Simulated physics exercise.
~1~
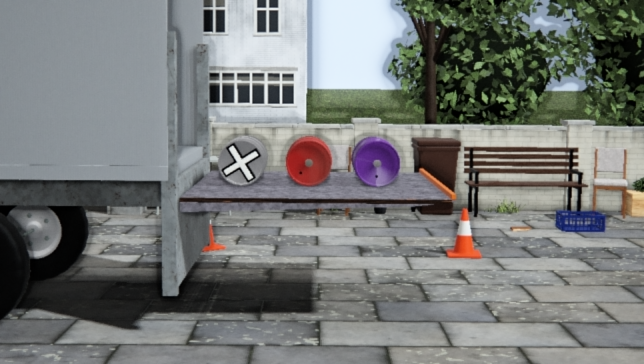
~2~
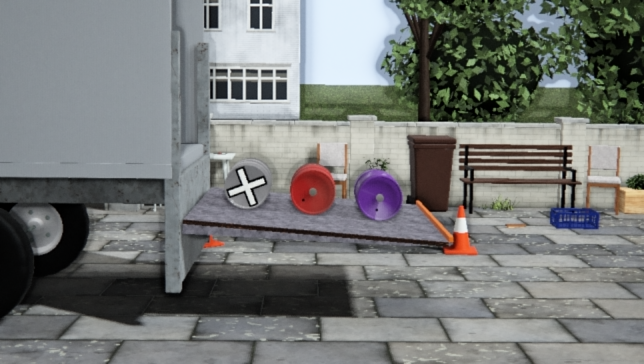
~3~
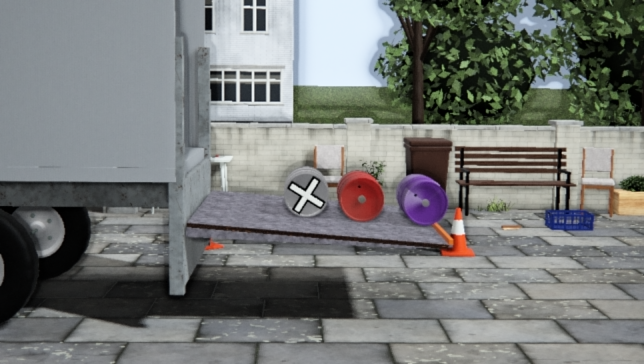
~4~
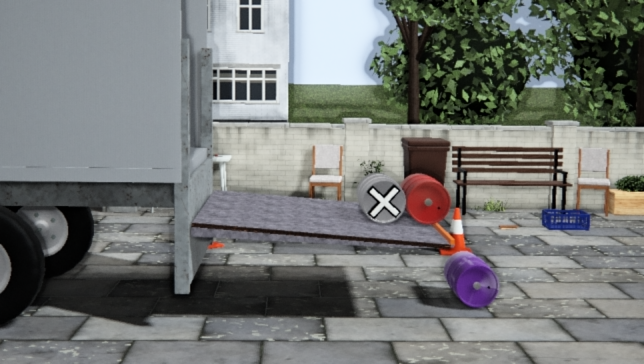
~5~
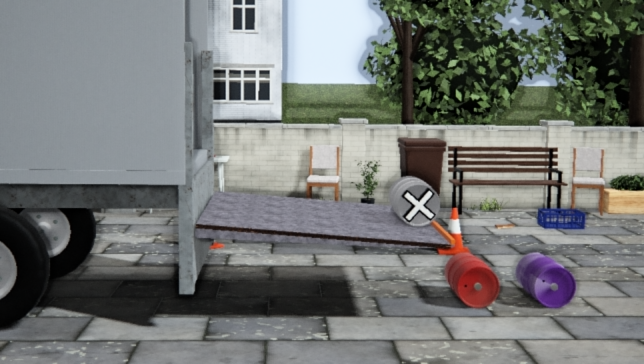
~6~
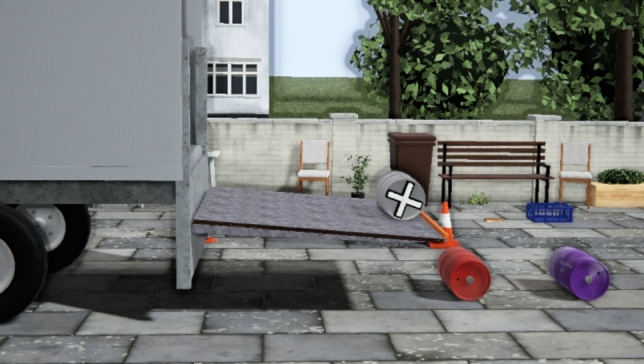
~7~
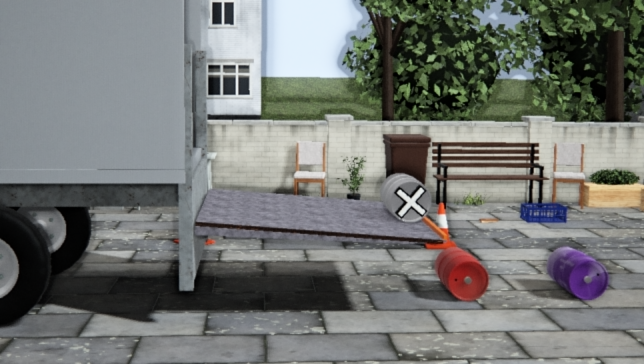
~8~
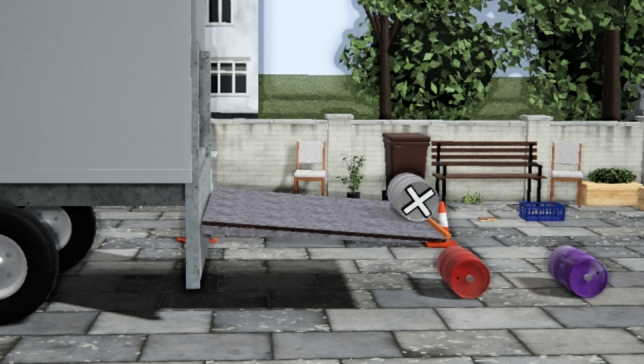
On a paved yard, a truck's lift plate tilting, purple then red kegs rolling off right, the white-crossed one staying at its edge.
